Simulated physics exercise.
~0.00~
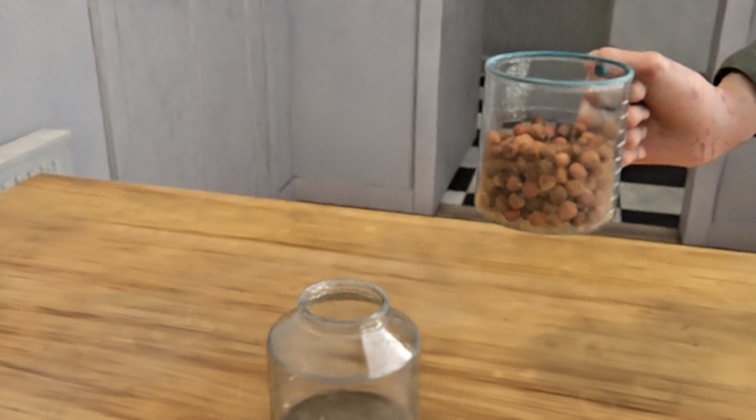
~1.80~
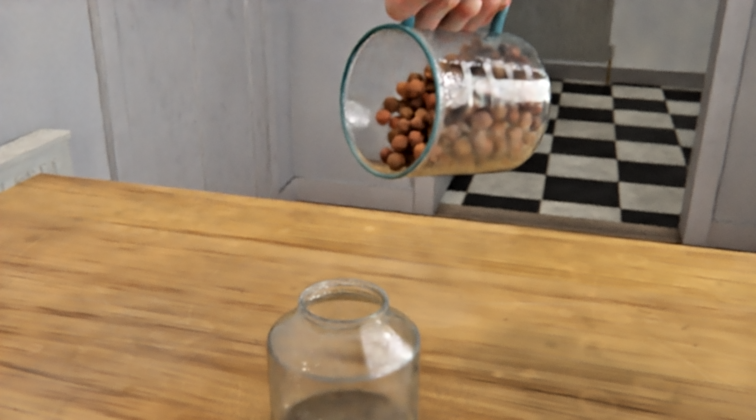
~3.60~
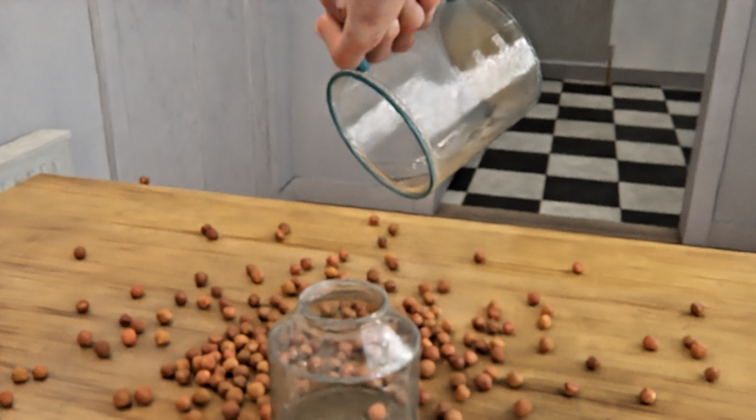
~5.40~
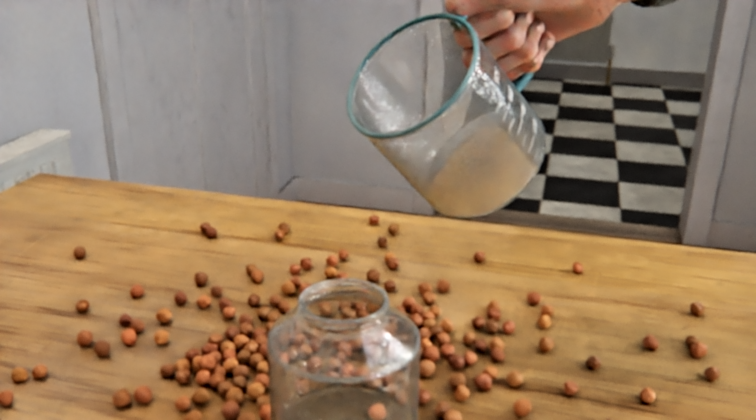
Hazelnuts spilling from a hand-tipped glass jug and scattering across a wooden table around a jar, the emptied jug left tilted above.
